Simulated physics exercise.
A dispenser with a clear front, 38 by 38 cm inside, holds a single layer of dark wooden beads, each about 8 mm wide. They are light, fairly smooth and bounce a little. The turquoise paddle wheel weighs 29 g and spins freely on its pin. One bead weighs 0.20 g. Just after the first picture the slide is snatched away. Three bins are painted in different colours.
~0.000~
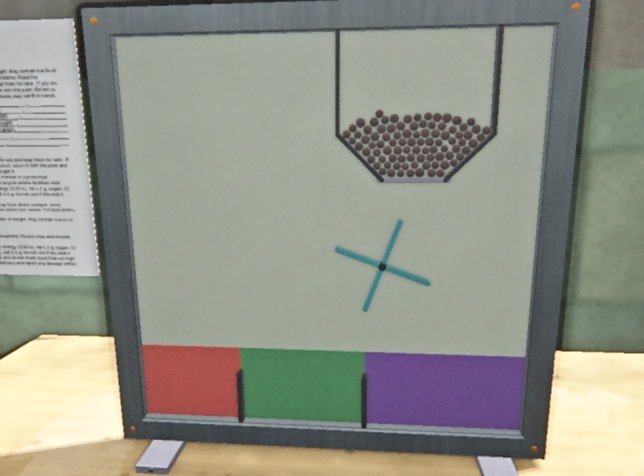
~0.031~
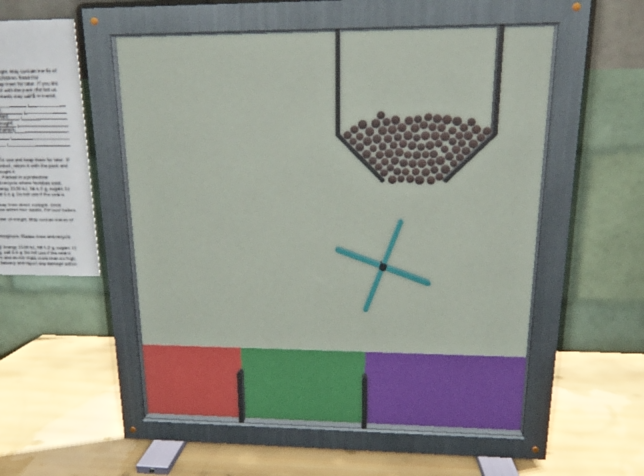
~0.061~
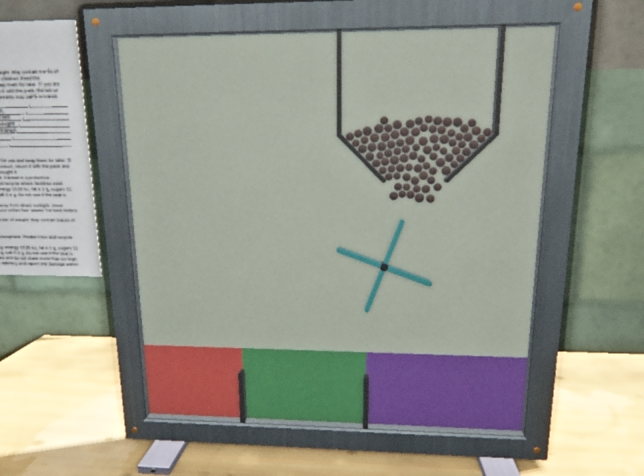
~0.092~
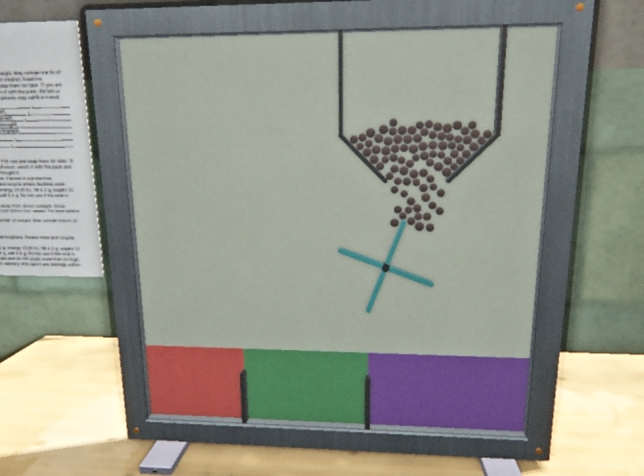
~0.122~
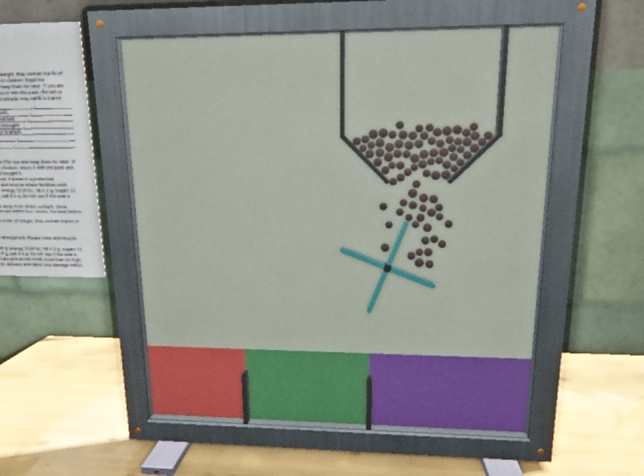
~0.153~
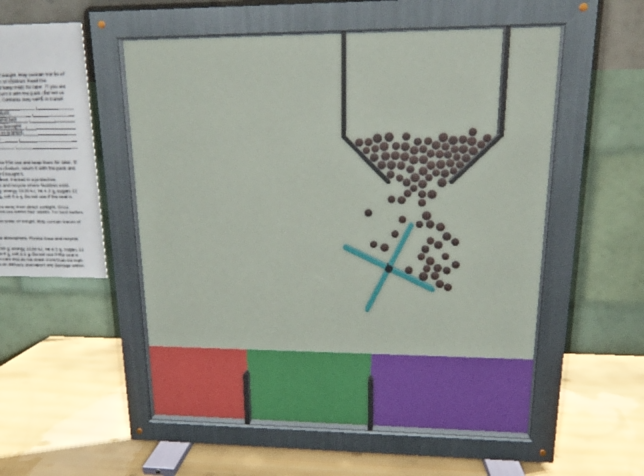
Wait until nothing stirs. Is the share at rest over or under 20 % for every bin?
Red: Under; purple: Over; green: Under 20 %.
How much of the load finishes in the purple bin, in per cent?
Roughly 100 per cent.
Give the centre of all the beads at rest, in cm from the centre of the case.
About 12 cm right and 17 cm below.
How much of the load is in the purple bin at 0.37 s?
About 35 per cent.
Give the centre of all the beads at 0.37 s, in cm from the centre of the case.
About 11 cm right and 6 cm below.
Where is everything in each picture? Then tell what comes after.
The first picture shows about 90 beads; beads' middle (412, 142); turquoise paddle wheel (382, 266); red (193, 381), purple (442, 391), green (302, 386); slide (378, 180) to (448, 180).
The second picture shows beads' middle (412, 146); 2 out, lowest bead (431, 180).
The third picture shows beads' middle (416, 147); 12 out, lowest bead (430, 199).
The fourth picture shows beads' middle (416, 158); 22 out, lowest bead (430, 228); turquoise paddle wheel (386, 267).
The fifth picture shows beads' middle (427, 173); 28 out, lowest bead (429, 264).
The sixth picture shows beads' middle (423, 184); 36 out, lowest bead (448, 287); turquoise paddle wheel (389, 268); wall ends (246, 374), (371, 380), (344, 30) to (388, 181), (451, 181) to (507, 25).
After 0.25 s, the beads' middle is 9 cm right of and level with the centre; purple 15 %.
After 0.37 s, the beads' middle is 11 cm right of and 6 cm below the centre; purple 35 %.
After 0.60 s, the beads' middle is 12 cm right of and 16 cm below the centre; purple 95 %.
At rest by 5.7 s, red 0 %, purple 100 %, green 0 %.
